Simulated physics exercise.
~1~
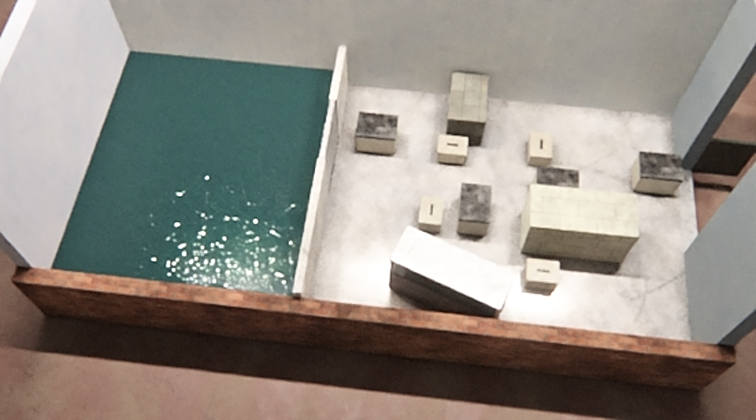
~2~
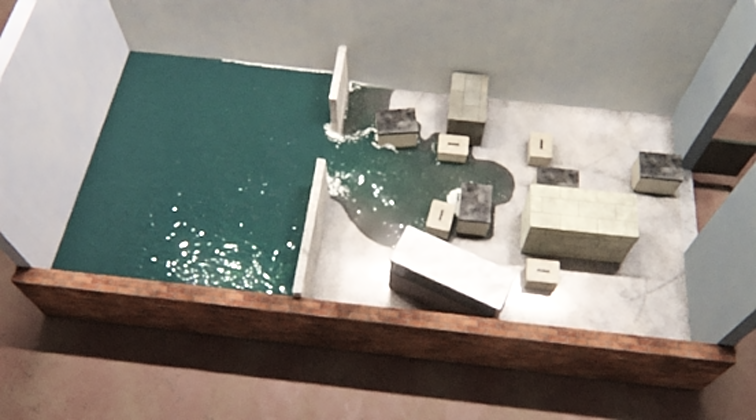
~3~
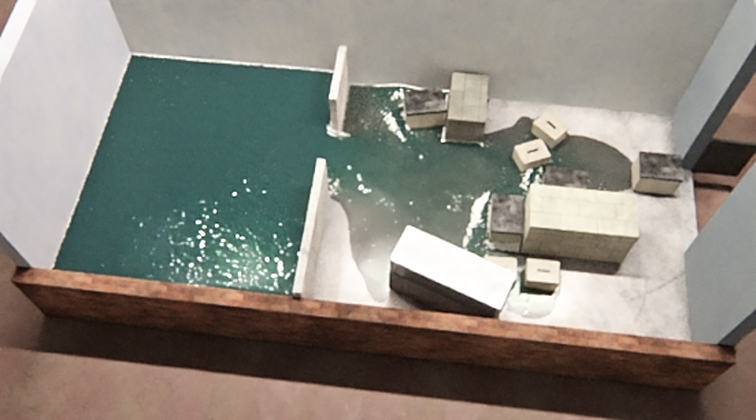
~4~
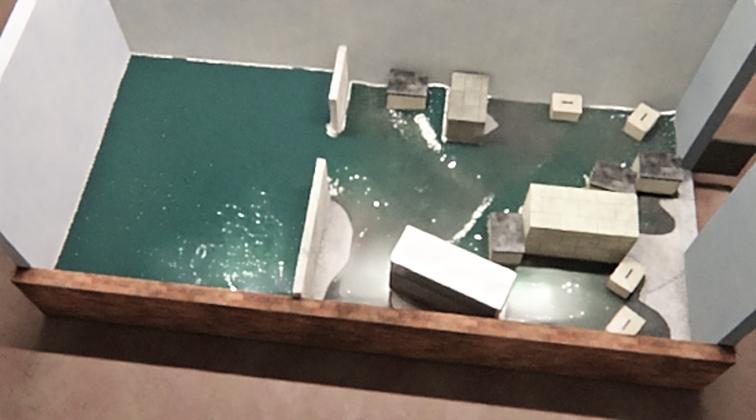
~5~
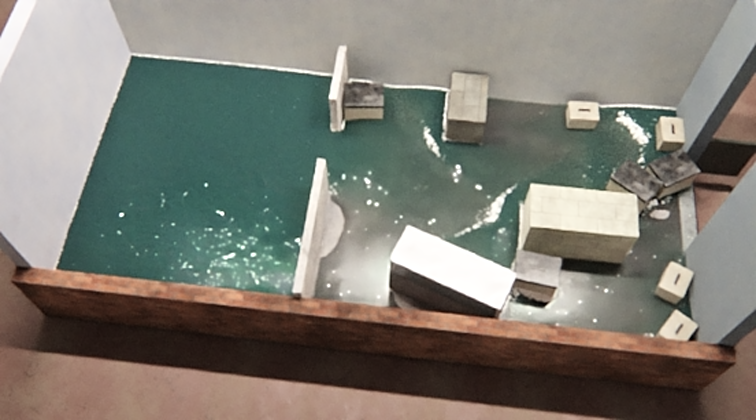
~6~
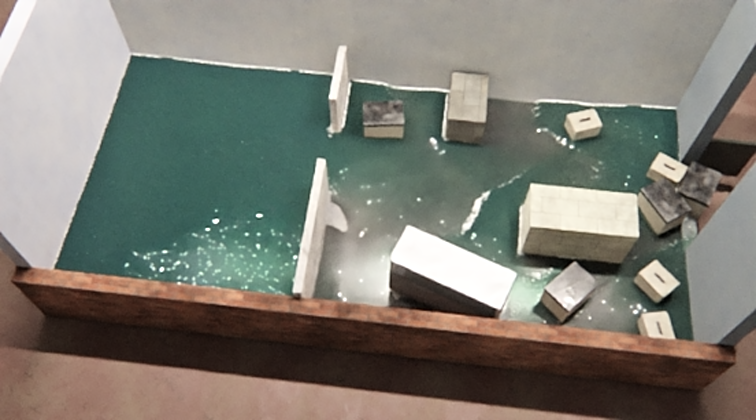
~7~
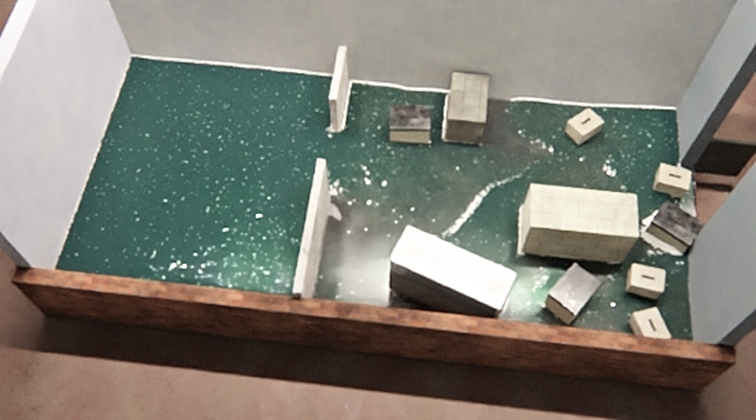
Green water burst through a gap in the white partition and spread right across the pale floor, pushing the small boxes and dark-topped chests toward the far end, where most ended up clustered near the right wall while the big blocks stayed put.
